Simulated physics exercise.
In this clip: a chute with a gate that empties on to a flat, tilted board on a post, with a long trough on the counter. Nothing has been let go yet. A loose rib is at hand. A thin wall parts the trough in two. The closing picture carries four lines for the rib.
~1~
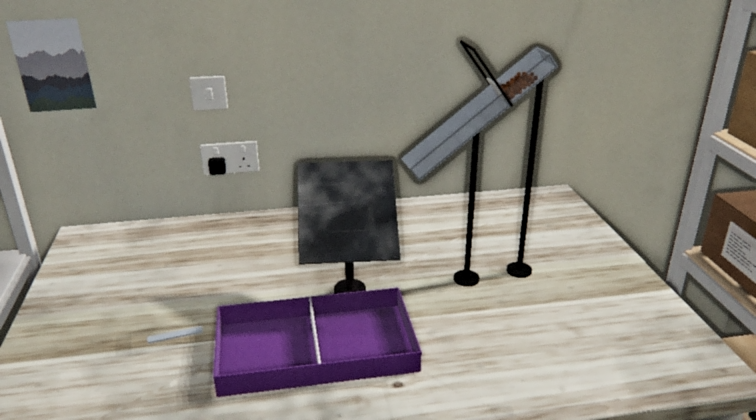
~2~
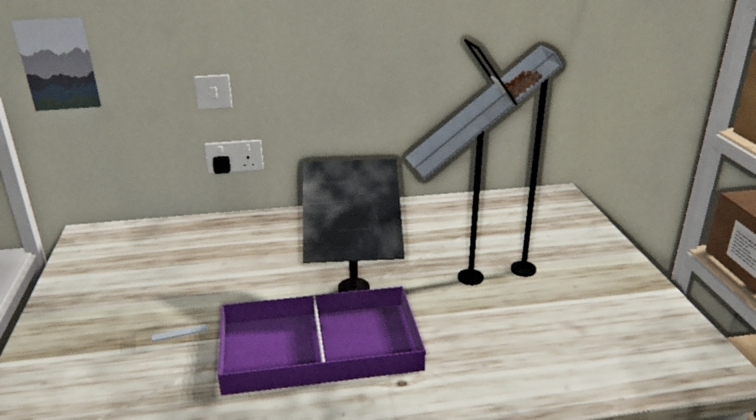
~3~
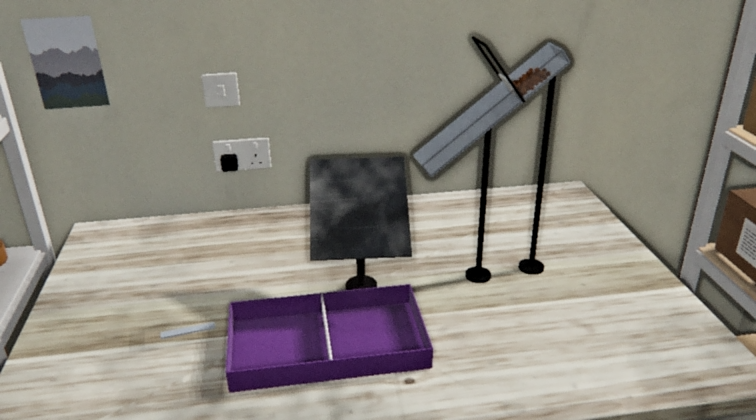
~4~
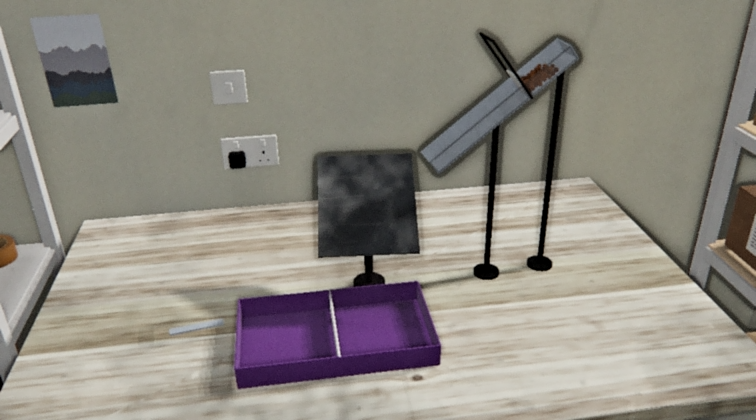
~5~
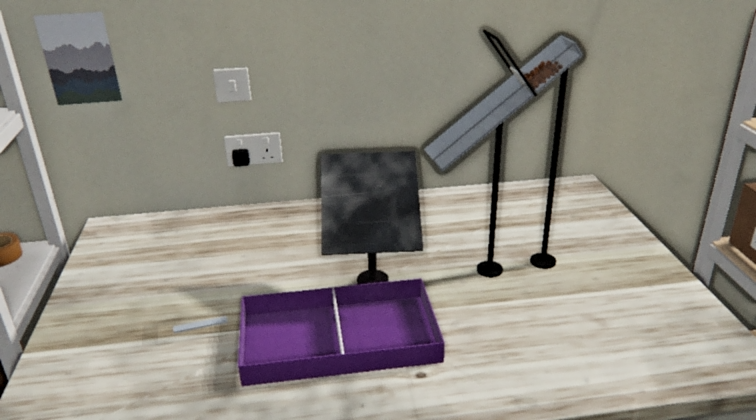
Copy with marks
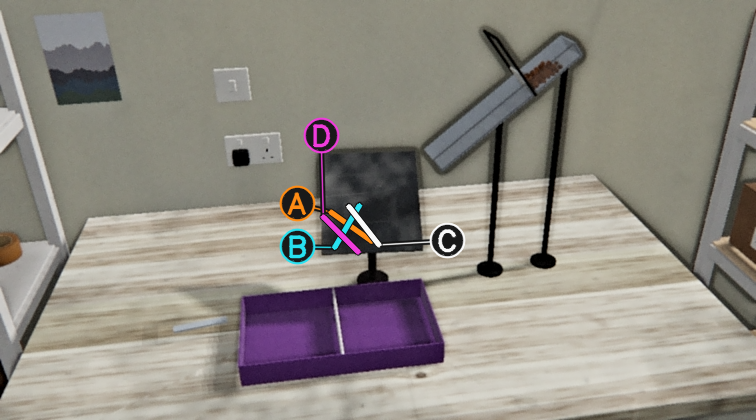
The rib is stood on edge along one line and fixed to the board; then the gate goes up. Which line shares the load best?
Use line B.
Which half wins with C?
Right.
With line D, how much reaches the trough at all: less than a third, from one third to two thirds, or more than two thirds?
Line D gives more than two thirds.
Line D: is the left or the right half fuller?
The right half.
On the marked copy, line A from (330, 212) to (371, 241); line B from (359, 205) to (334, 247); line C from (348, 206) to (378, 244); line D from (323, 216) to (358, 252).
With A, of what is caught, just a few in the left half, almost all in the right.
With B, of what is caught, roughly a third in the left half, roughly two thirds in the right.
With C, of what is caught, not one piece in the left half, every piece in the right.
With D, of what is caught, about a tenth in the left half, almost all in the right.
